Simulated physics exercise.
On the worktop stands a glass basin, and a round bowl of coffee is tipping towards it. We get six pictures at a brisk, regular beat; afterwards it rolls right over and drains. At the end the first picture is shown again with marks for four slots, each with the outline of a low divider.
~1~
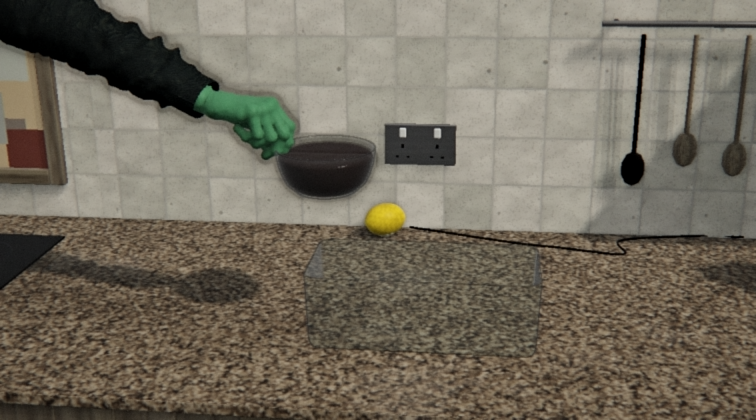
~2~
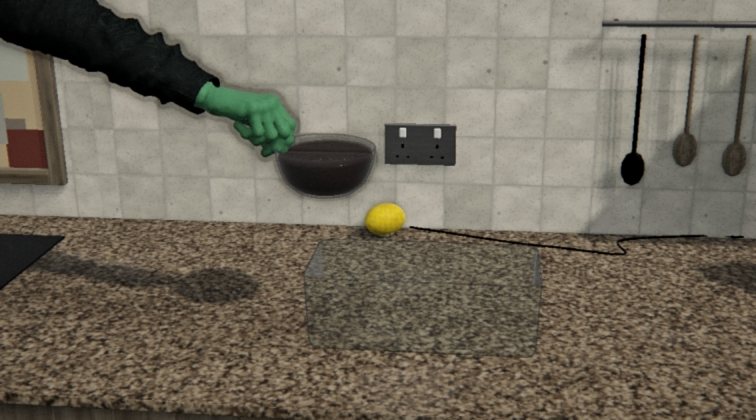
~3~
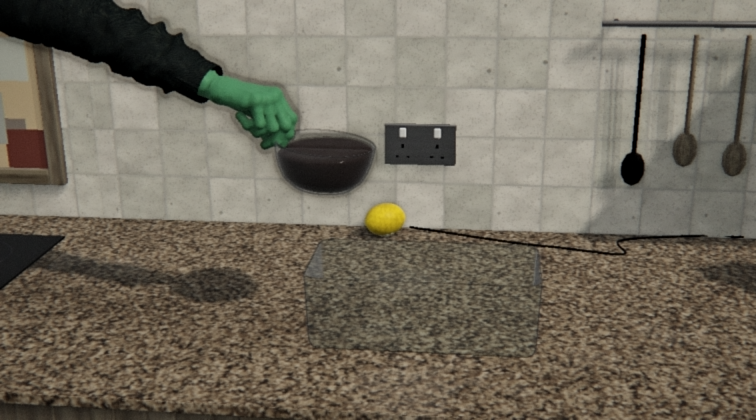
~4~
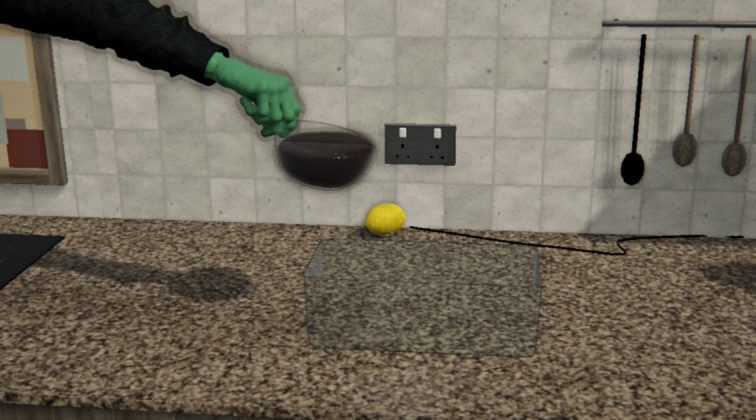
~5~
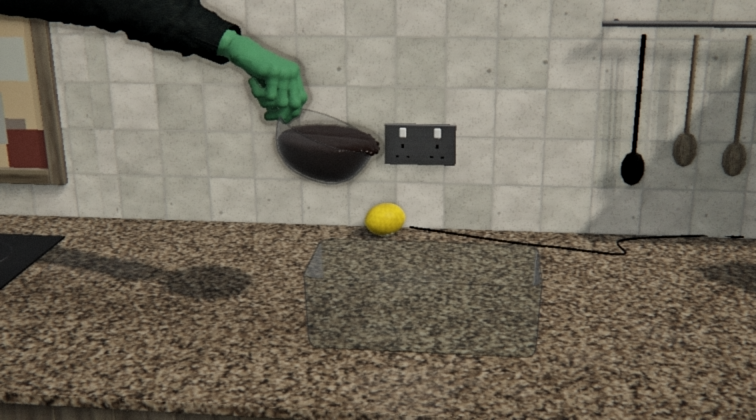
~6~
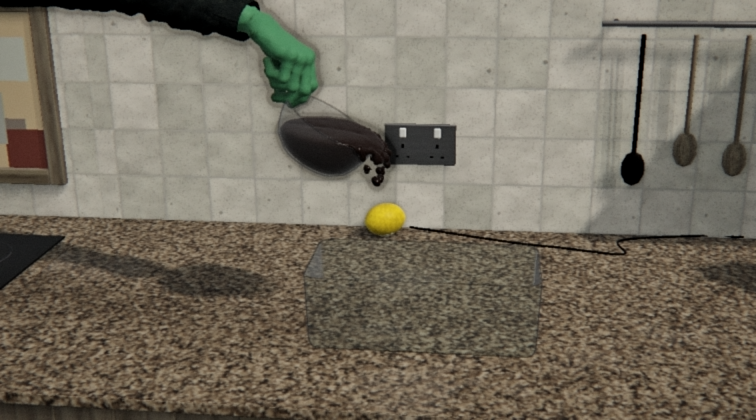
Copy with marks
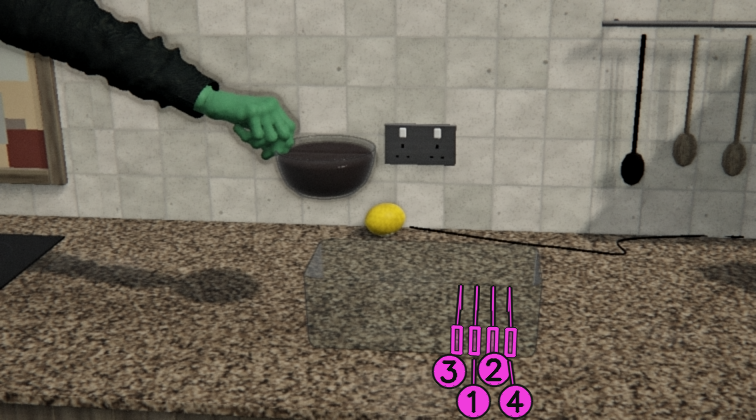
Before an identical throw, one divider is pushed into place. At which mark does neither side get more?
Use position 3.
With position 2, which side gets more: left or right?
More ends on the left.
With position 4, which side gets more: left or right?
The left side.
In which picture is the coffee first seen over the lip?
Picture 5.
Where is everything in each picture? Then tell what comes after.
In the first frame, upright, lip at (373, 148); basin from (308, 345) to (536, 355); nothing has left yet.
In the second frame, upright, lip at (373, 148); nothing has left yet.
In the third frame, tipped about 6°, lip at (373, 148); nothing has left yet.
In the fourth frame, tipped about 13°, lip at (373, 148); nothing has left yet.
In the fifth frame, tipped about 22°, lip at (373, 148); coffee is over the lip, down to (373, 148).
In the sixth frame, tipped about 33°, lip at (373, 148); coffee is over the lip, down to (380, 180).
On the marked copy, 1 at (474, 359); 2 at (491, 360); 3 at (456, 358); 4 at (509, 361).
With 1, about 82 % ends left of the wall and 15 % right of it; 3 % is lost outside.
With 2, about 92 % ends left of the wall and 6 % right of it.
With 3, about 47 % ends left of the wall and 51 % right of it; 3 % is lost outside.
With 4, about 86 % ends left of the wall and 11 % right of it; 3 % is lost outside.
